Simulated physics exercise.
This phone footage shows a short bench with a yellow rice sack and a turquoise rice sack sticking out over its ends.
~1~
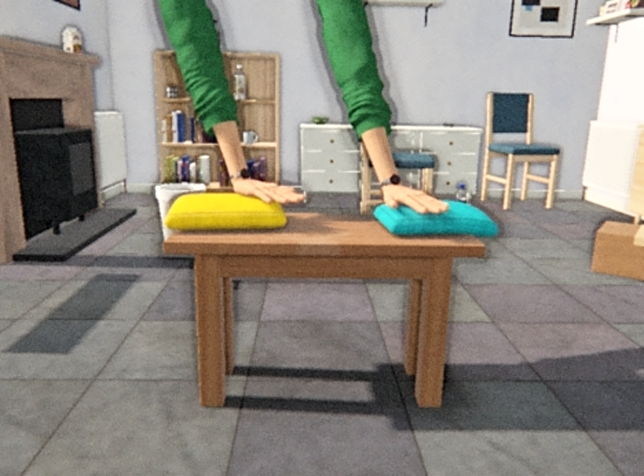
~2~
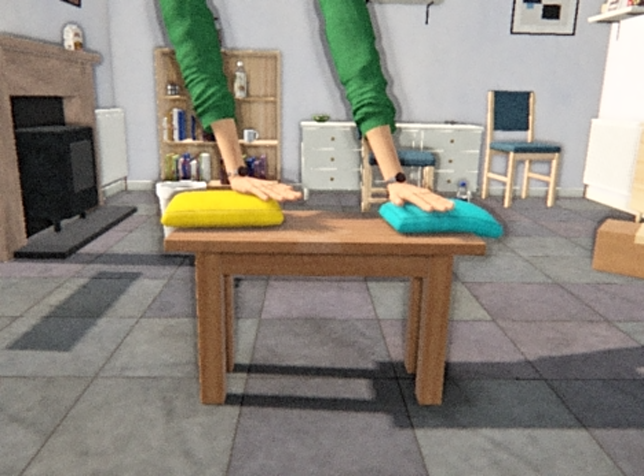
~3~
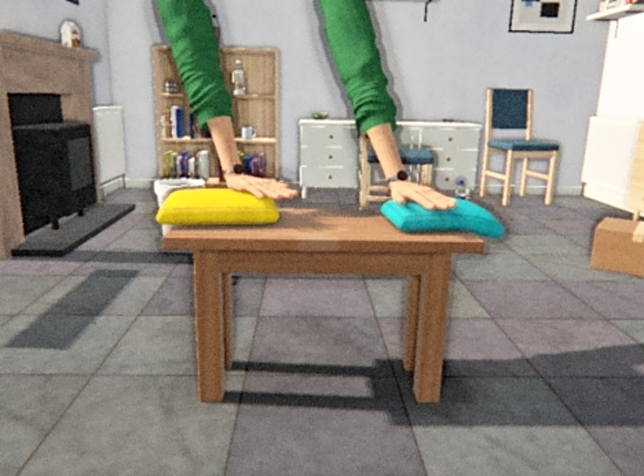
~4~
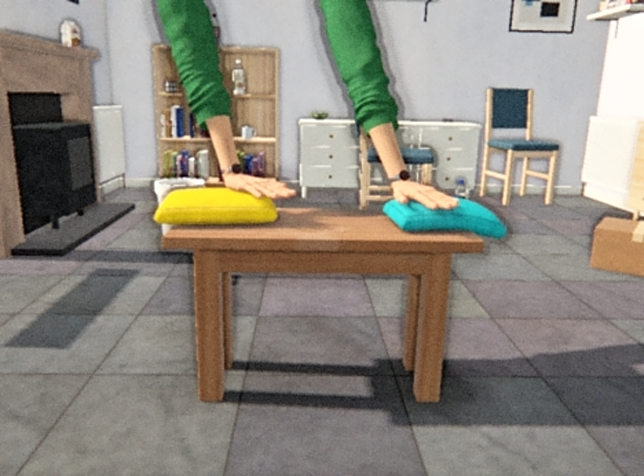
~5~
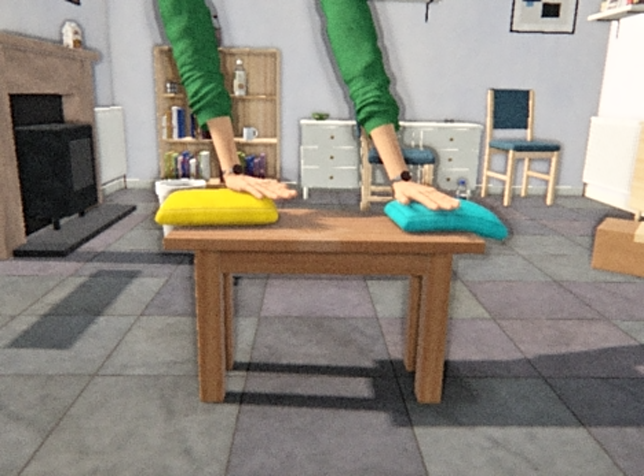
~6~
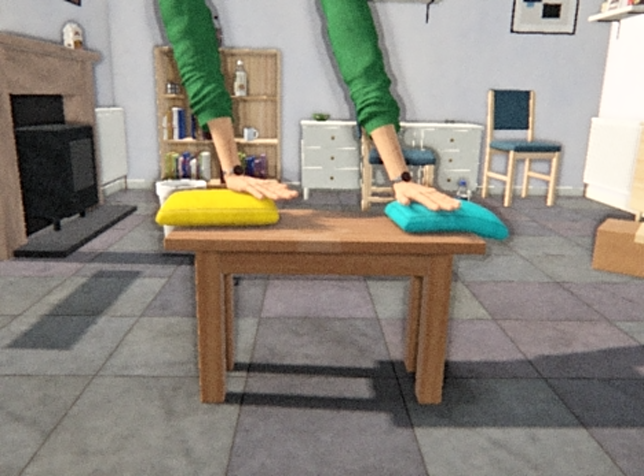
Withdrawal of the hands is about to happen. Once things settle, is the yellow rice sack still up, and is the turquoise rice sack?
Outcome: The yellow rice sack never leaves it; the turquoise rice sack never leaves it.
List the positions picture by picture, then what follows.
In the first picture, yellow rice sack tip (171, 218); turquoise rice sack tip (487, 226).
In the second picture, yellow rice sack tip (168, 216); turquoise rice sack tip (491, 227).
In the third picture, yellow rice sack tip (163, 213); turquoise rice sack tip (492, 228).
In the fourth picture, yellow rice sack tip (161, 213); turquoise rice sack tip (495, 228).
In the fifth picture, yellow rice sack tip (163, 214); turquoise rice sack tip (496, 229).
In the sixth picture, yellow rice sack tip (163, 215), a small part past the edge; turquoise rice sack tip (497, 229), about a third past the edge.
Then, 0.28 s later than the last view, yellow rice sack at rest; turquoise rice sack at rest.
Finally, yellow rice sack at rest; turquoise rice sack at rest. The yellow rice sack stays up there and the turquoise rice sack remains on top.
